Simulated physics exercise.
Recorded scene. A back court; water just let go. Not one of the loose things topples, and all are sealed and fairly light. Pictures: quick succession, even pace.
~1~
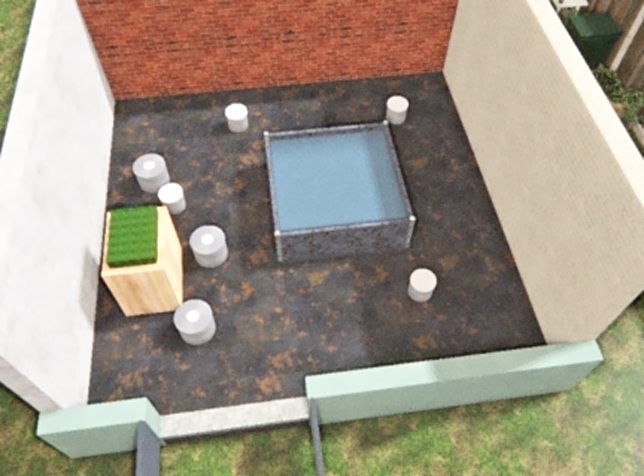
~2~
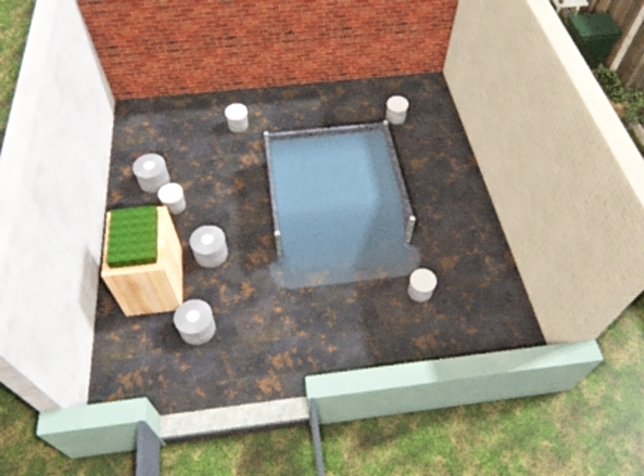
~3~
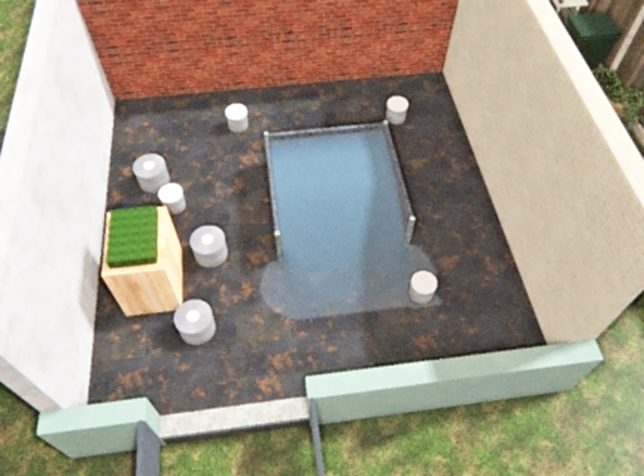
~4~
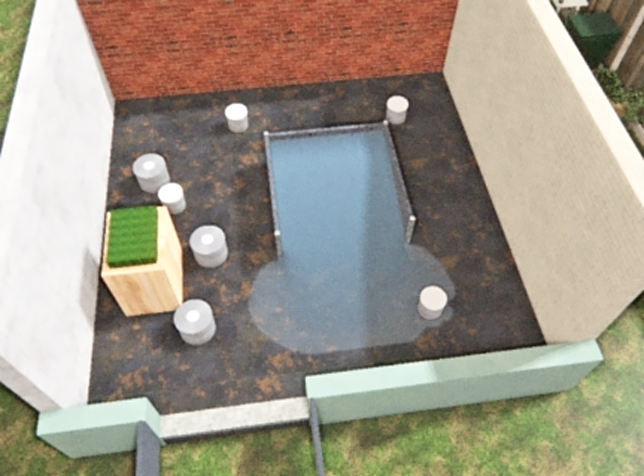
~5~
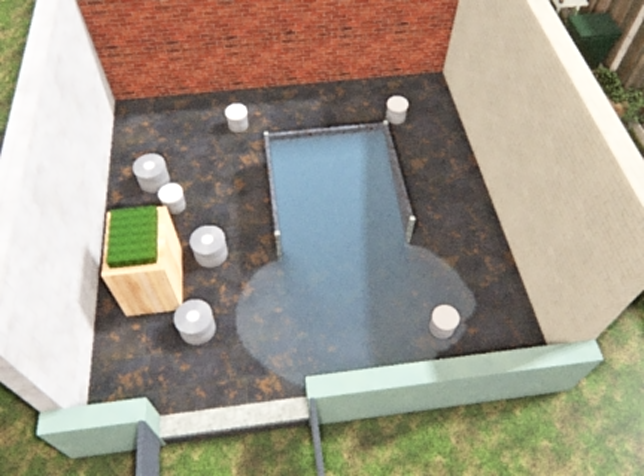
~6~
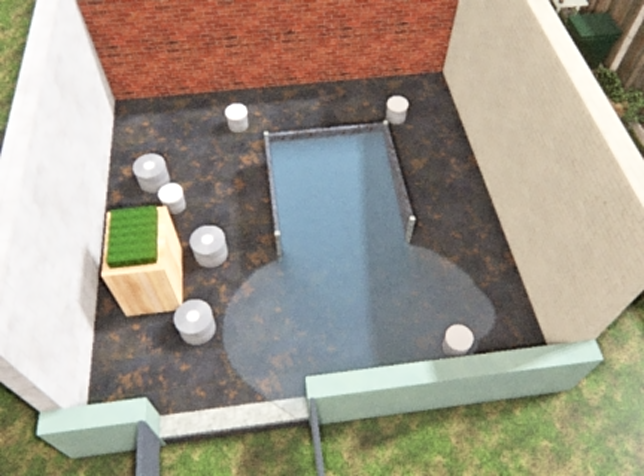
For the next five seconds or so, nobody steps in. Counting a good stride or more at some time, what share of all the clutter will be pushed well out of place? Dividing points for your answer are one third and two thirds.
Answer: A share under one third.
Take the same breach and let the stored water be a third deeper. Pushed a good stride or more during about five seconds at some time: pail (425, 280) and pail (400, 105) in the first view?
The first comes out carried that far, the second carried that far.
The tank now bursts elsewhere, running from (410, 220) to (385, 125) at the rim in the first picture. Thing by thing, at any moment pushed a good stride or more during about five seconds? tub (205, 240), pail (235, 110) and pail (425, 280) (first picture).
Taking them in order, short of it, covered the distance, covered the distance.
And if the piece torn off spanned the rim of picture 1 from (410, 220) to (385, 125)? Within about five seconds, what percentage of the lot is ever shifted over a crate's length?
About 40 per cent.
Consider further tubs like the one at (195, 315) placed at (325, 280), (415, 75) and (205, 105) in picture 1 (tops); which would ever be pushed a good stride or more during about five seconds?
Shoved clear, stays put, stays put.
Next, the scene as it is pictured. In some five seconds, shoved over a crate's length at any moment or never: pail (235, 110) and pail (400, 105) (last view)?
In order: Stayed within range; traveled far.
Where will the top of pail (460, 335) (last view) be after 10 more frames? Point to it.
It should be near (523, 285).
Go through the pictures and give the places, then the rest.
The first frame shows a pail at (423, 280) rests on the ground; a pail at (236, 112) rests on the ground; 0 of 7 have shifted.
The second frame shows a pail at (423, 280) rests on the ground; a pail at (236, 112) rests on the ground; 0 of 7 have shifted.
The third frame shows a pail at (424, 282) rests on the ground, close to its start; a pail at (236, 112) rests on the ground; 0 of 7 have shifted.
The fourth frame shows a pail at (434, 298) rests on the ground, close to its start; a pail at (236, 112) rests on the ground; 1 of 7 have shifted.
The fifth frame shows a pail at (446, 317), on the bottom, a stride from its start; a pail at (236, 112), on the bottom; 1 of 7 have shifted.
The sixth frame shows a pail at (460, 337) rests on the ground, a stride from its start; a pail at (236, 112), on the bottom; 1 of 7 have shifted.
A moment on, 1 of 7 are well off their spots; 1 afloat.
Next, 1 of 7 are well off their spots; 1 afloat.
Later, 1 of 7 are well off their spots; 1 afloat.
In the end, 2 of 7 are well off their spots, and 2 have been at some point; 2 afloat.
